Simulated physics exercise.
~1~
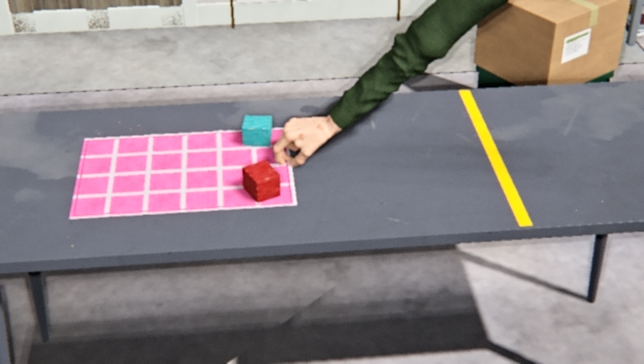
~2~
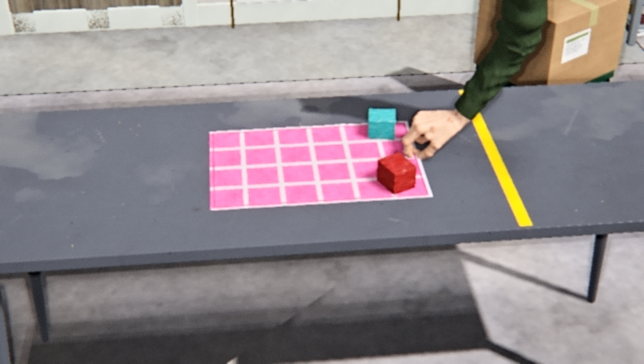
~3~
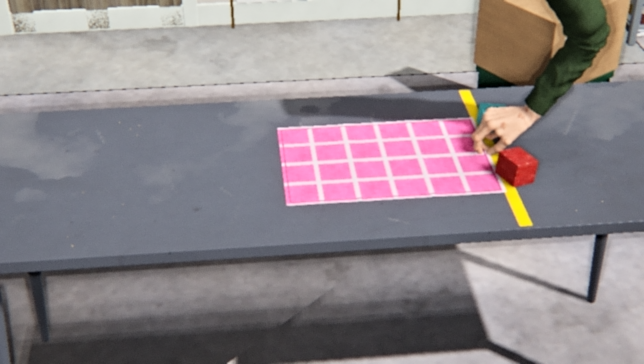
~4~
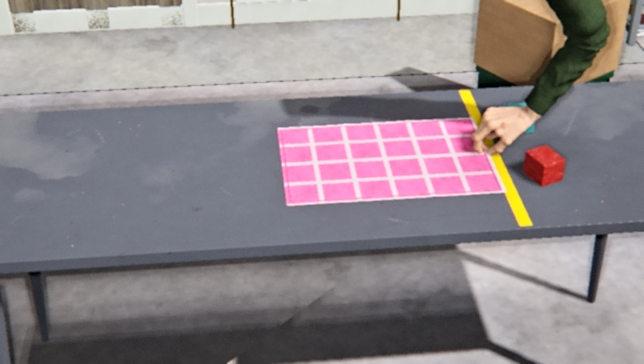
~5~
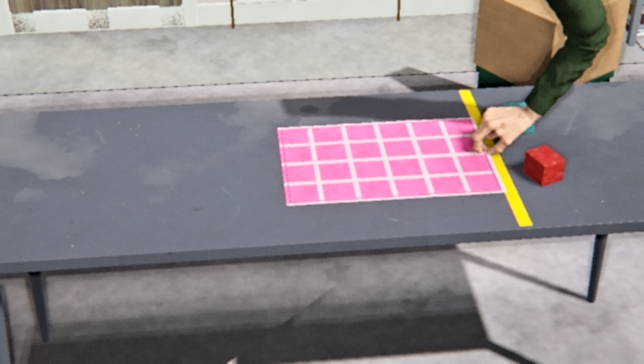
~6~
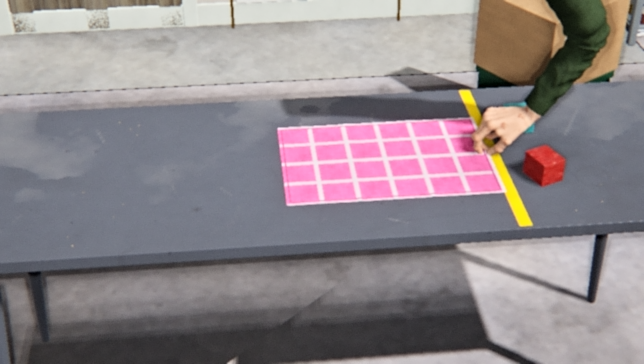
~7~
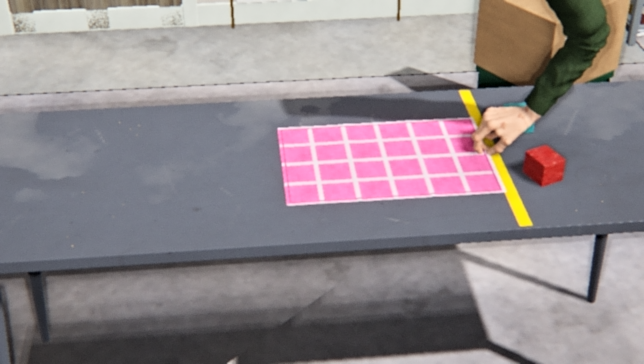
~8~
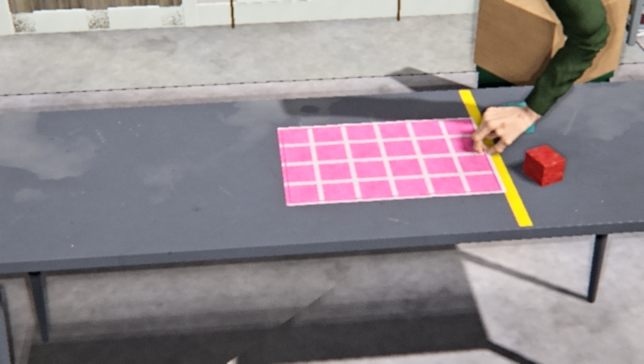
A pink mat is pulled right to yellow tape, and both blocks slide off it.
